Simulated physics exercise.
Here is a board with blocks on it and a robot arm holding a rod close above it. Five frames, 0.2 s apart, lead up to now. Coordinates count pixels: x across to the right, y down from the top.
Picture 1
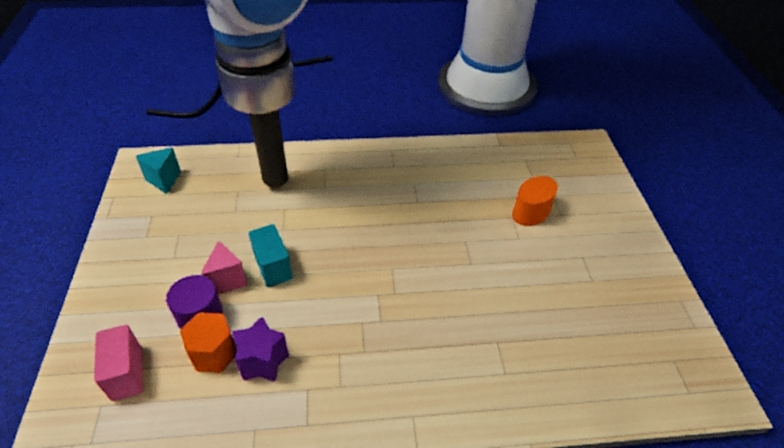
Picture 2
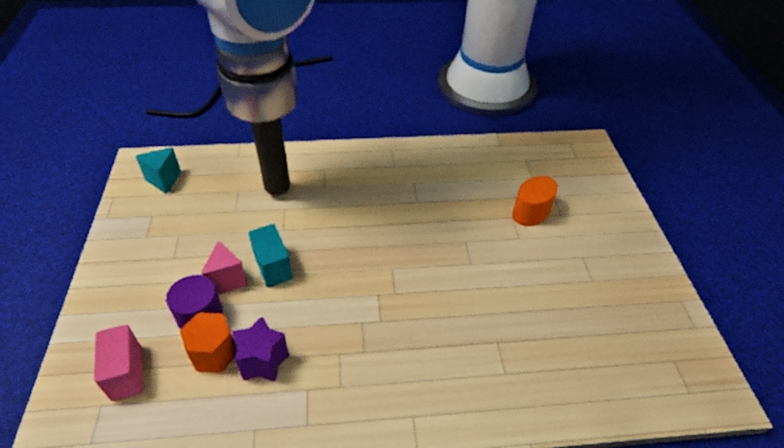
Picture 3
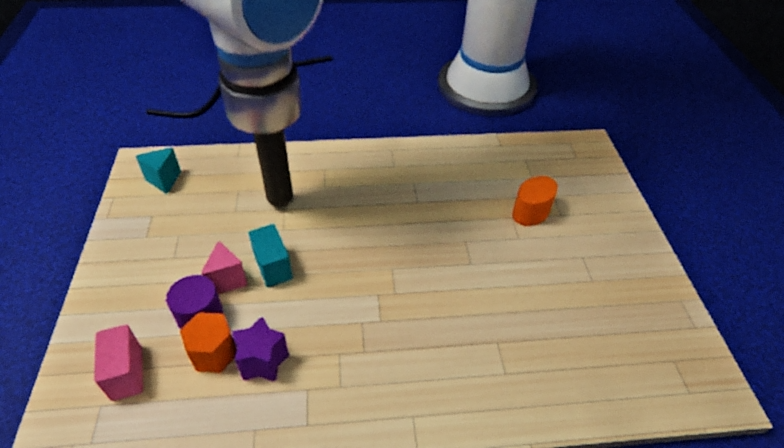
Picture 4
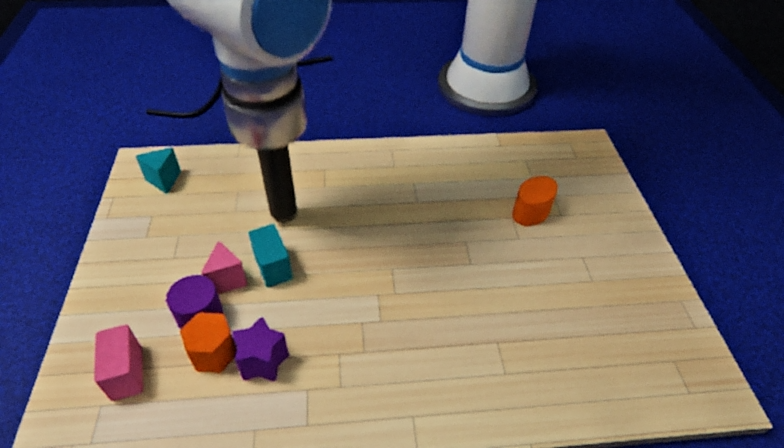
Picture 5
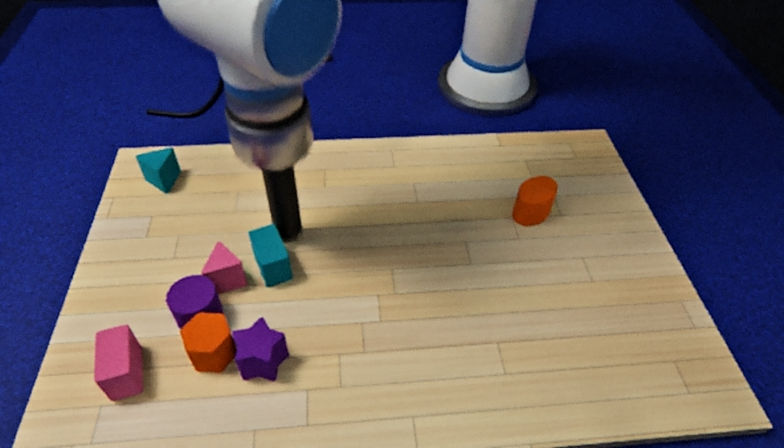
A light wooden board lies on a blue surface, seen from above at an angle by a still camera. Turquoise, pink, purple and orange blocks sit on the board's left side, with one orange block alone at right, beneath a white-and-blue robot arm holding a dark rod. The arm moves the rod steadily toward the viewer and slightly right, bringing it beside the turquoise oblong, while the blocks stay still.
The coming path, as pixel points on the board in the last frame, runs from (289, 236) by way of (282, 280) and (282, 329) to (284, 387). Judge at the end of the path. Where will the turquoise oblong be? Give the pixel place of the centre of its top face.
My best guess is (244, 272).
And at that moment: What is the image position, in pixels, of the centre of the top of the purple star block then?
By then it is at (239, 368).
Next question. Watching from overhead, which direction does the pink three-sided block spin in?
Watching from overhead, you'd notice the pink three-sided block rotating clockwise.
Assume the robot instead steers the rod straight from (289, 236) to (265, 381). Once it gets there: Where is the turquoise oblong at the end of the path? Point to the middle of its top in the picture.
It ends at (239, 276).
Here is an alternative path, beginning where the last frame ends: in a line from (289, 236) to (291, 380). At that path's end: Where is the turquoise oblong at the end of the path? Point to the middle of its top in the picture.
The centre of its top will be at (253, 258).
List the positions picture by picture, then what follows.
The first picture shows lower end of the rod (275, 178), tops of blocks, orange six-sided block (205, 332), pink three-sided block (220, 258), purple star block (257, 340), turquoise oblong (268, 244).
The second picture shows rod (277, 186), blocks as before.
The third picture shows rod (280, 197), blocks as before.
The fourth picture shows rod (284, 211), blocks as before.
The fifth picture shows rod (288, 230), orange six-sided block (205, 332), pink three-sided block (220, 258), purple star block (257, 340), turquoise oblong (268, 244).
What follows on the original path. One third of the way, rod (281, 273); pink three-sided block (215, 261), turned 20° clockwise; turquoise oblong (248, 268).
Two thirds of the way, rod (281, 323); pink three-sided block (214, 261), turned 30° clockwise; turquoise oblong (244, 272), turned 15° clockwise.
At the end, rod (283, 381); orange six-sided block not moved; pink three-sided block (214, 261), turned 30° clockwise; purple star block (239, 368), turned 45° clockwise; turquoise oblong (244, 272), turned 15° clockwise.
